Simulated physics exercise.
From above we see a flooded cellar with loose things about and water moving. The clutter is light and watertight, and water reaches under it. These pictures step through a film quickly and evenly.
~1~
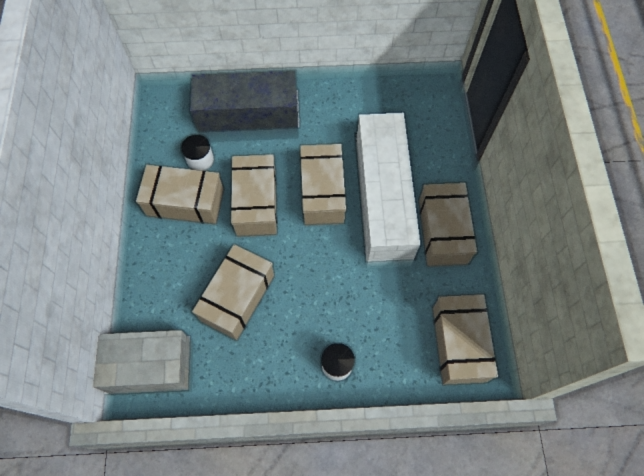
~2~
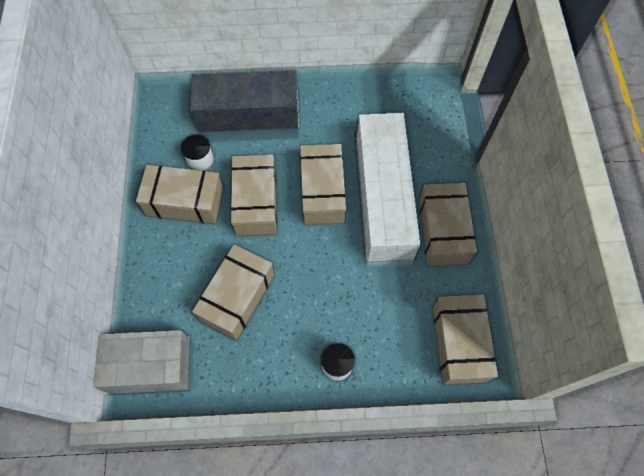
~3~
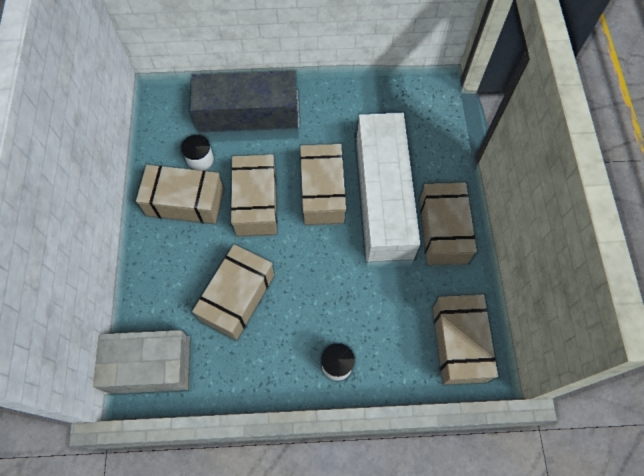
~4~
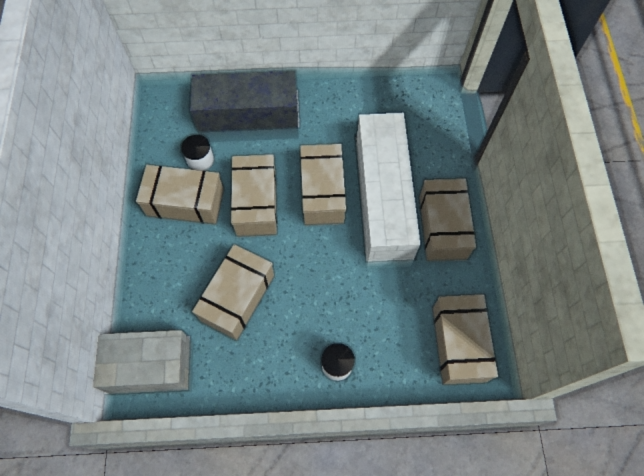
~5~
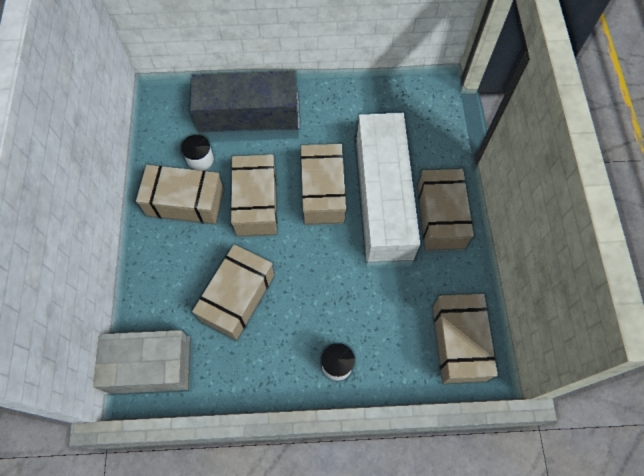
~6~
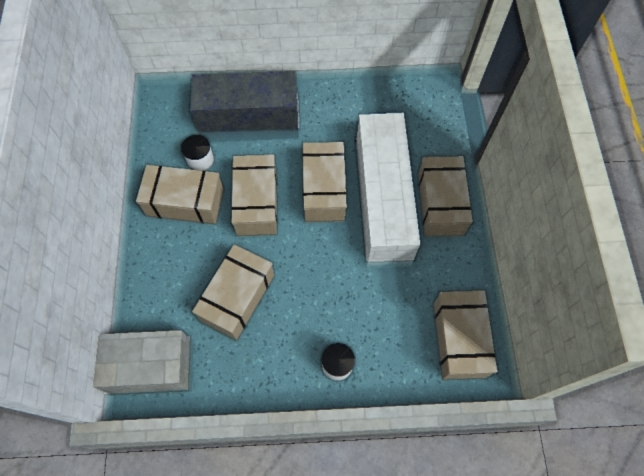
A tan, black-banded trunk right of the long white block drifts slowly up the view toward the back wall, after a dark panel at the upper right opens early on, while the lower-right trunk barely shifts. The walled, flooded cellar is seen from high above by a still camera. Other tan trunks, two black-topped white drums, a dark block and a grey block at lower left stay almost motionless.
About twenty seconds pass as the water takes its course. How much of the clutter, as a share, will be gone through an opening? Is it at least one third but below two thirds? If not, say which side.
Yes. The portion will probably sit in the middle band.
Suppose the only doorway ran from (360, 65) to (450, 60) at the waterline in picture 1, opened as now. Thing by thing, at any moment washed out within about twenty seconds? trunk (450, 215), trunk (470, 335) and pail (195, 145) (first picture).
First one exits, second exits, third never exits.
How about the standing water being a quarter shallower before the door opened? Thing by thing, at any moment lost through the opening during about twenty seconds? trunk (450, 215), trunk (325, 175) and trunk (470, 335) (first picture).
The first one exits, the middle one exits, the final one exits.
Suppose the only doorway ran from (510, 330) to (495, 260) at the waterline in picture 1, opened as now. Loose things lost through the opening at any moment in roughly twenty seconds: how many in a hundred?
Something like 40 percent.
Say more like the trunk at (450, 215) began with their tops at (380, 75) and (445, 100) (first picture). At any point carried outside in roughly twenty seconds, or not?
Result, in listed order: Exits / exits.
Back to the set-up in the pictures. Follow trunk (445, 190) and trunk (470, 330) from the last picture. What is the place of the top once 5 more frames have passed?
I'd say about (471, 117) for the first and about (483, 290) for the second.
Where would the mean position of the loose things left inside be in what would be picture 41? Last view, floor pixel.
Their average sits at about pixel (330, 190).
A moment on, 0 of 8 are out; 8 afloat.
Next, 2 of 8 are out; 6 afloat.
Later, 3 of 8 are out; 5 afloat.
In the end, 4 of 8 are out; 4 afloat.
